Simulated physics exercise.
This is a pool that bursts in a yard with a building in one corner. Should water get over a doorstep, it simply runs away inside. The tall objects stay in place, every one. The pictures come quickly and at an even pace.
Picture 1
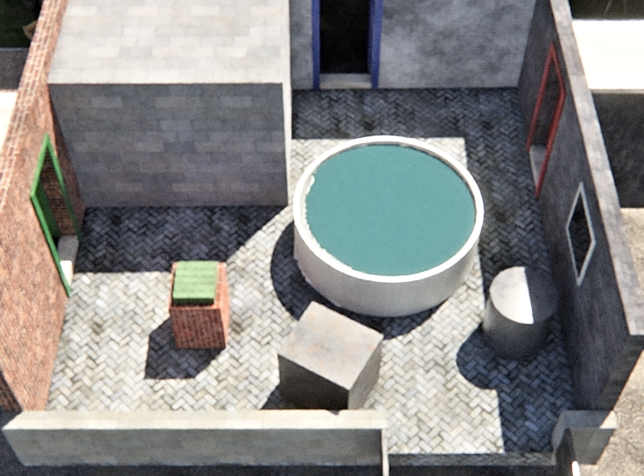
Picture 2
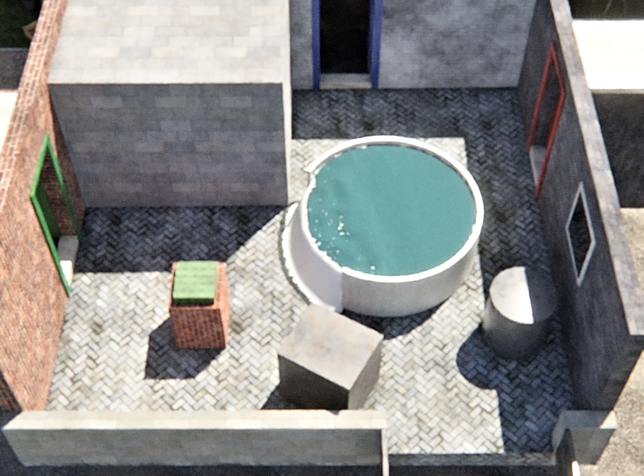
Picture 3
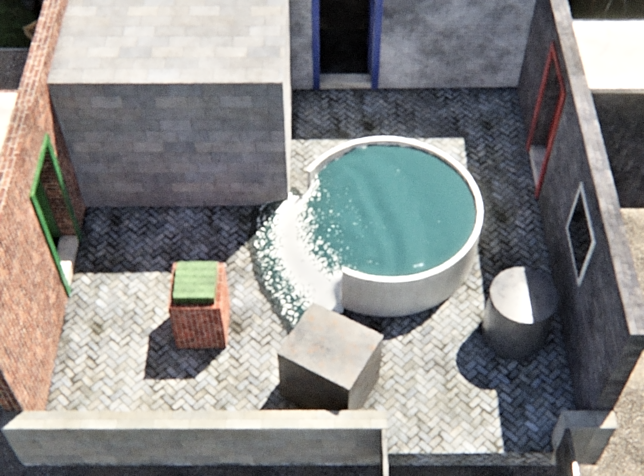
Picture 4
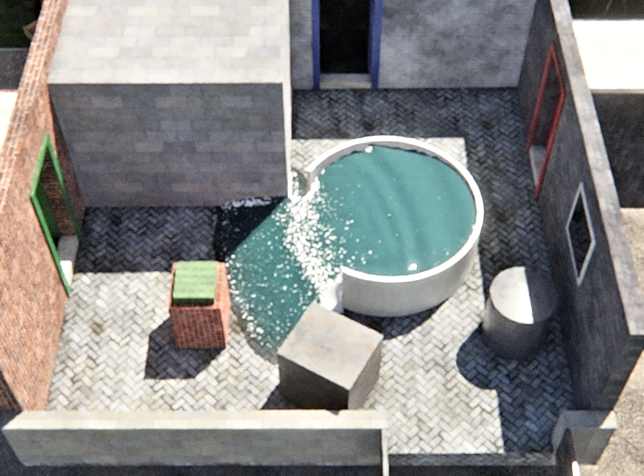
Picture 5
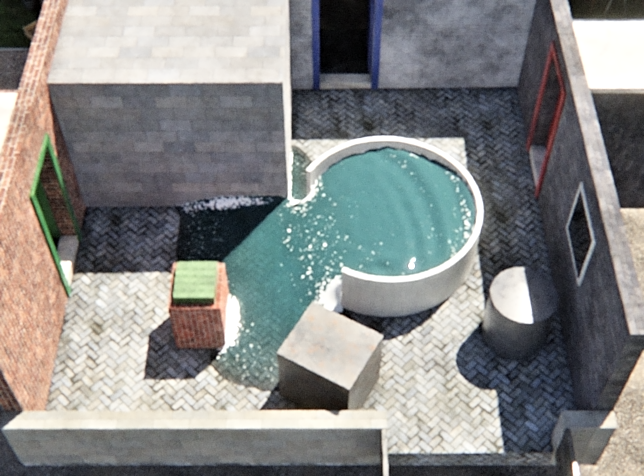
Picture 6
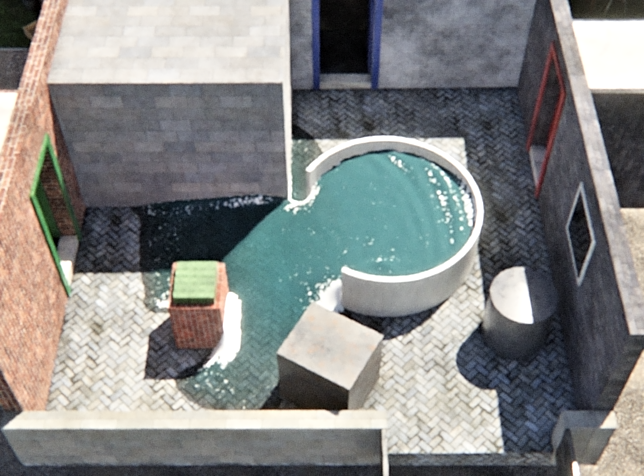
At the start, a round white pool of still green water stands in a paved, walled yard. Its left side opens and water bursts out in white spray, then spreads left across the paving, running along the grey building's base and around the brick block with a green top.
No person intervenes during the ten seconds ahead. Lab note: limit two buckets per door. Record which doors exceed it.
Record: Blue door under limit; red door under limit; green door over limit.
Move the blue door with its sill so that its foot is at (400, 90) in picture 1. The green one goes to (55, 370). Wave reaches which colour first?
The one to pick is the one in green.
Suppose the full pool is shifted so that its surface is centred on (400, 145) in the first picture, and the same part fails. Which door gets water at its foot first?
It's the door marked blue, as it turns out.
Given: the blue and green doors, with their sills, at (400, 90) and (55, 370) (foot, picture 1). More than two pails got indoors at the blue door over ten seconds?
Result - blue does not reach it.
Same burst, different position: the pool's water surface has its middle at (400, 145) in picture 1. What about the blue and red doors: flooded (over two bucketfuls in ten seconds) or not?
The blue door lets more in; the red door holds.
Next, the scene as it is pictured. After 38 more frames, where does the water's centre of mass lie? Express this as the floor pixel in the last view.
I'd put it at around (228, 302).
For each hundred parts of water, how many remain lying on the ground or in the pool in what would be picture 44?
Estimate: Near 88 %.
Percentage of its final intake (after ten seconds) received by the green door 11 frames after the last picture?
Near 30 %, I'd say.
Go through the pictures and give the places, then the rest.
The pool at (388, 208) is whole and still, in the first picture.
The front is at a hidden place, out from the gap at (302, 249), in the second picture.
The front is at (292, 192), out from the gap at (302, 250), in the third picture.
The front is at (292, 172), out from the gap at (302, 252), in the fourth picture.
Water pours out at (302, 253) and has run to (293, 150), in the fifth picture.
The front is at (140, 207), out from the gap at (302, 253), in the sixth picture.
A moment on, water covers 40 % of the floor; the blue door not reached, the red door not reached, the green door under two buckets in.
Next, water covers 45 % of the floor; the blue door wet at the sill, nothing in, the red door not reached, the green door far over two buckets in.
Then, water covers 55 % of the floor; the blue door wet at the sill, nothing in, the red door not reached, the green door far over two buckets in.
Later, water covers 65 % of the floor; the blue door wet at the sill, nothing in, the red door not reached, the green door far over two buckets in.
In the end, water covers 80 % of the floor; the blue door wet at the sill, nothing in, the red door not reached, the green door far over two buckets in.
